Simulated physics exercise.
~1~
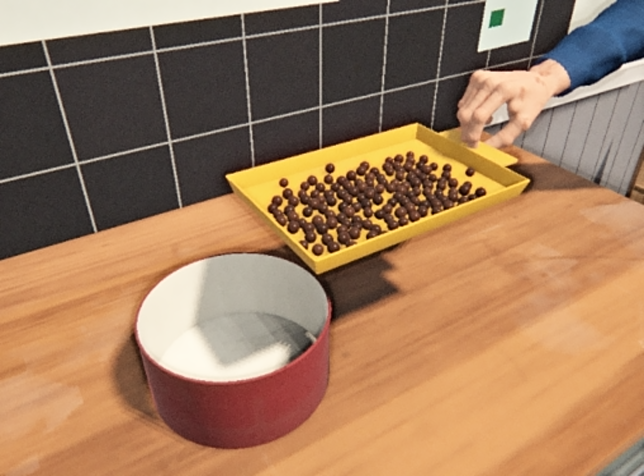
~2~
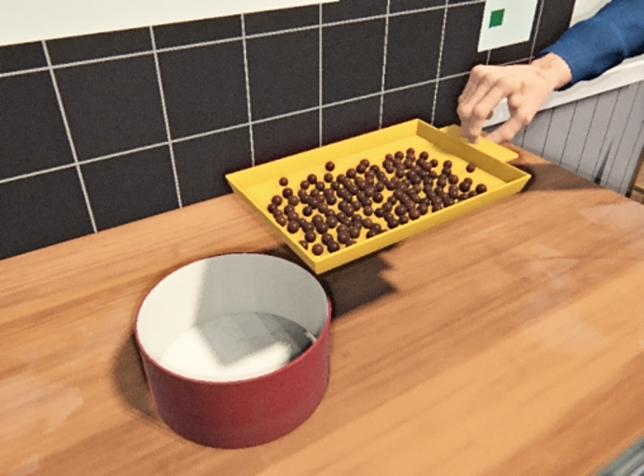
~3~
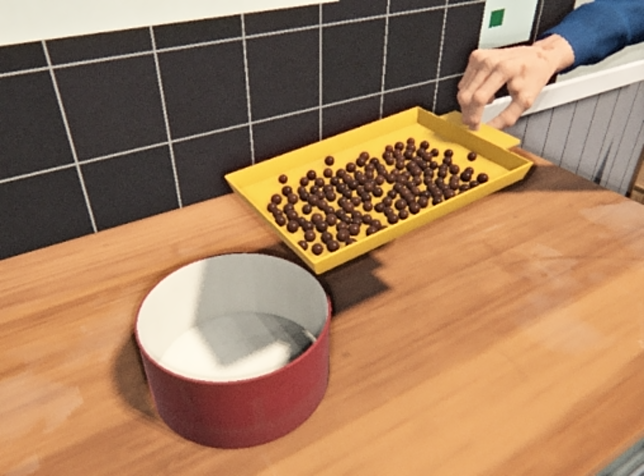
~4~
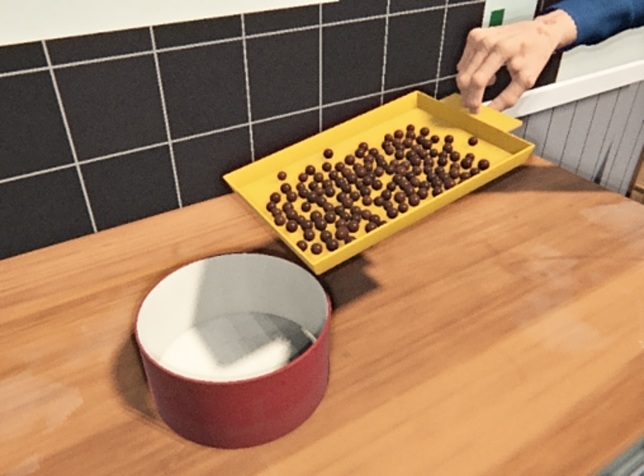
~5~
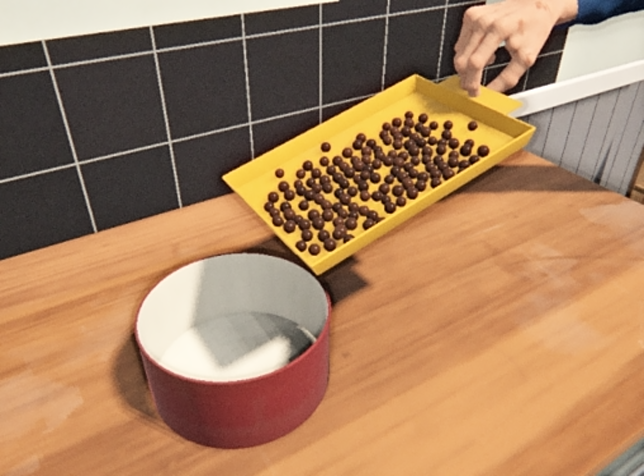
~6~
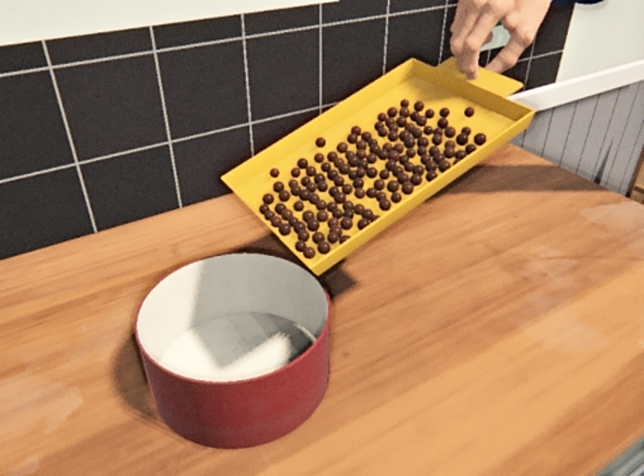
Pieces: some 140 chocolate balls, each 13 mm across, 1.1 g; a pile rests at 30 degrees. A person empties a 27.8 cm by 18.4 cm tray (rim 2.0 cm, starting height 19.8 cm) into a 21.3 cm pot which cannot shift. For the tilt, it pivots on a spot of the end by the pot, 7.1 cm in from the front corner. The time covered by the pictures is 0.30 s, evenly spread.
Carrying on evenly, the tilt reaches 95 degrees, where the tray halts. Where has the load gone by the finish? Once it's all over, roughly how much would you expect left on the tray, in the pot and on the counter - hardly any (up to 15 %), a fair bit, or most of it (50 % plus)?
I'd expect tray: Hardly any; pot: Most of it; counter: Hardly any.
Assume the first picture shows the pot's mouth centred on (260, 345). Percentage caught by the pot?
Close to 80 in a hundred.
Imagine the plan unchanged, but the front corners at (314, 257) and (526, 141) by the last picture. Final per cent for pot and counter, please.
Pot 95 % / counter 5 %.
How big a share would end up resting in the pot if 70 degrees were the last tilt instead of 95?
Then about 60 per cent.
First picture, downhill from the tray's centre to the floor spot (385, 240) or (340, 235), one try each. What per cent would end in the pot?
Near 30 and 60 per cent, in that order.
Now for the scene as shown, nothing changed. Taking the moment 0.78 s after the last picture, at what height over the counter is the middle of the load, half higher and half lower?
The halfway mark sits at about 22 cm.
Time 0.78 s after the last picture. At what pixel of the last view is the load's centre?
Roughly pixel (269, 223).
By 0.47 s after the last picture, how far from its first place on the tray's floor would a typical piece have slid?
By then it sits near 7 cm from where it began.
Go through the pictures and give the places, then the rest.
Tray tilt 0 degrees, front corners at (318, 256) and (522, 179); middle of the pieces at (378, 200); pot at (235, 308), in the first frame.
Tray tilt 1 degrees, front corners at (317, 256) and (523, 175); middle of the pieces at (378, 198), in the second frame.
Tray tilt 5 degrees, front corners at (316, 257) and (525, 162), lowest corner left front; middle of the pieces at (378, 192), in the third frame.
Tray tilt 9 degrees, front corners at (315, 258) and (526, 145), lowest corner left front; middle of the pieces at (377, 185), in the fourth frame.
Tray tilt 14 degrees, front corners at (314, 259) and (527, 128), lowest corner left front; middle of the pieces at (375, 178), in the fifth frame.
Tray tilt 19 degrees, front corners at (312, 261) and (527, 111), lowest corner left front; middle of the pieces at (372, 173); pot at (235, 308), in the sixth frame.
Then, 0.47 s after the last picture, tilt 55 degrees; the tray holds 100 %, the pot 0 %.
Then, 0.78 s after the last picture, tilt 79 degrees; the tray holds 80 %, the pot 5 %.
Then, 1.19 s after the last picture, tilt 95 degrees; the tray holds 0 %, the pot 90 %.
In the end, tray 0 %, pot 95 %, counter 5 %.
